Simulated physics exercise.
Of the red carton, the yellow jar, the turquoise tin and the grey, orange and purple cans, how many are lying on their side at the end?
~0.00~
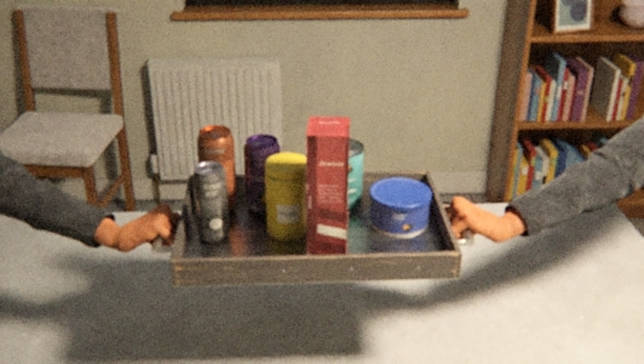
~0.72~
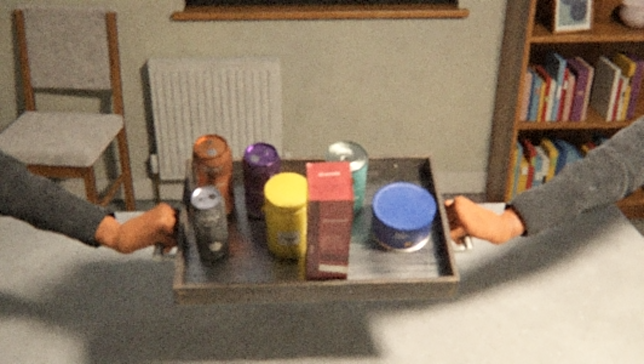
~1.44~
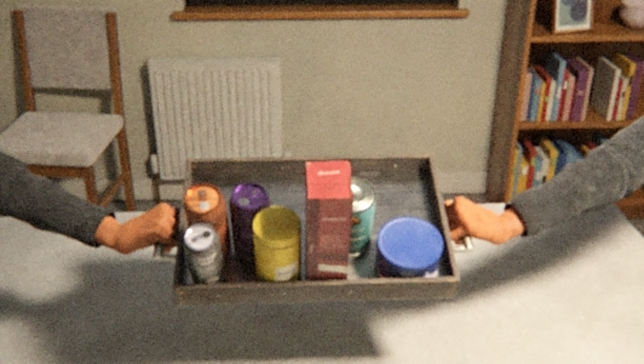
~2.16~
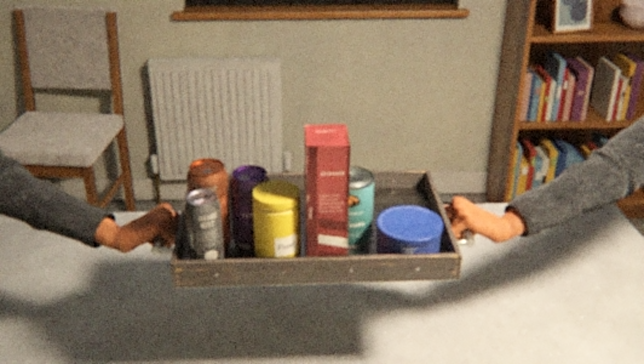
None of them are. All six are still standing upright on the tray once the hands bring it back to level.
